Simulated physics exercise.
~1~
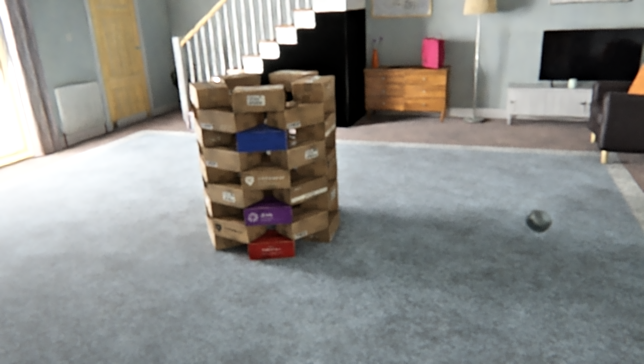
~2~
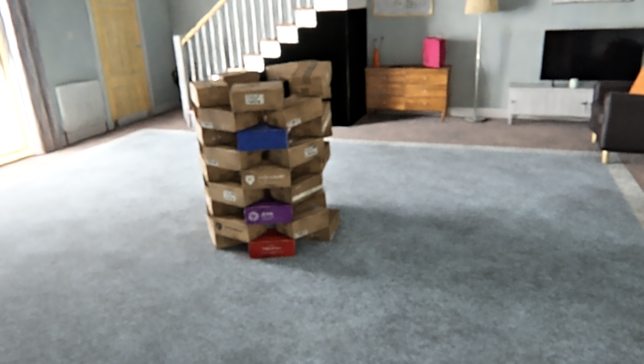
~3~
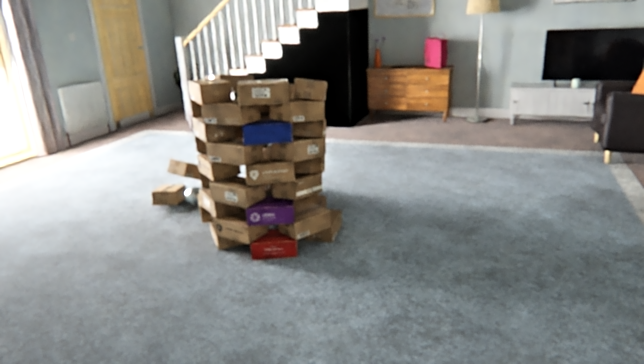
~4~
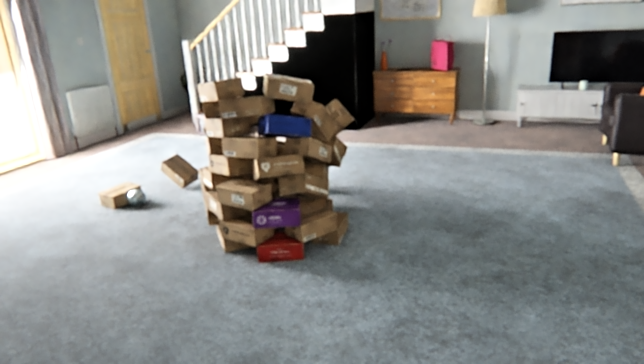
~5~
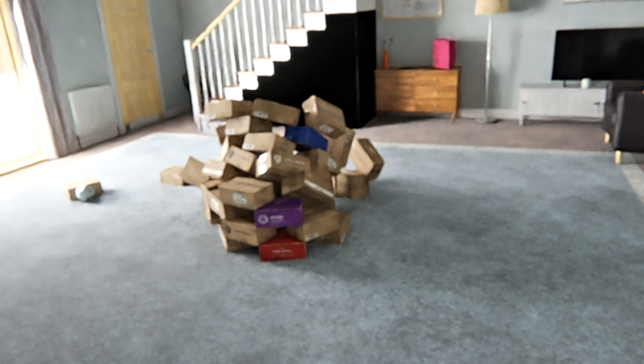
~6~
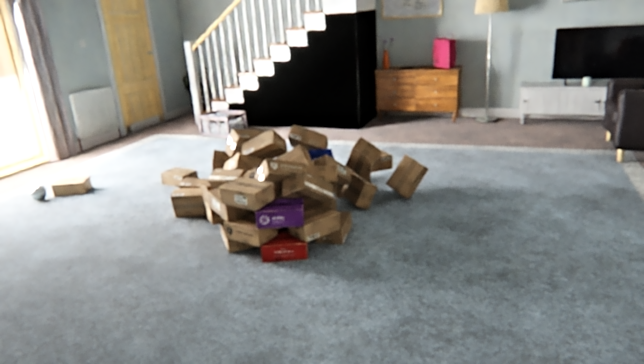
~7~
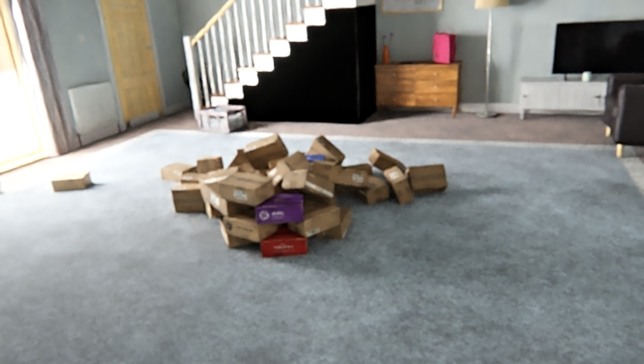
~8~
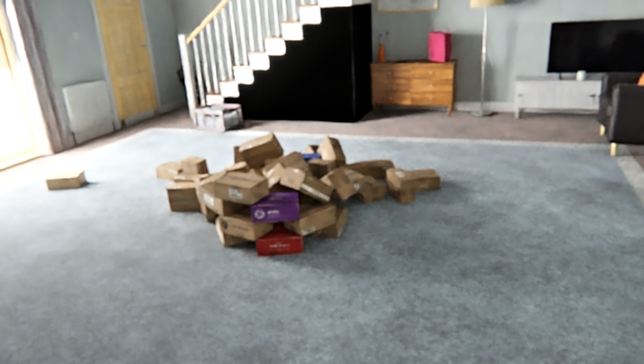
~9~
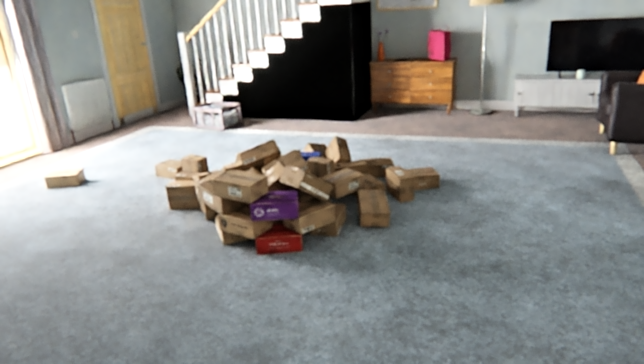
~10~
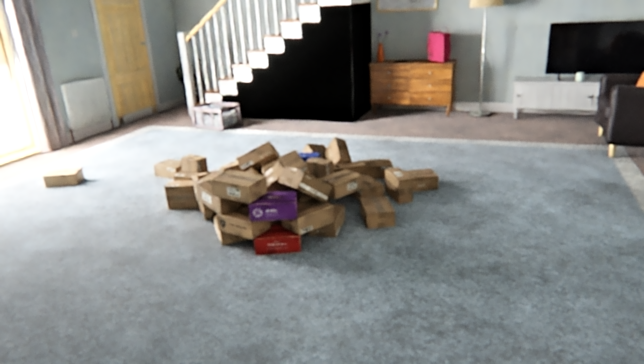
A grey ball flew in from the right and struck a tall hollow tower of cardboard boxes, coming out on the left as the upper layers caved in, leaving a low, spread-out heap with the purple and red boxes still at its front.
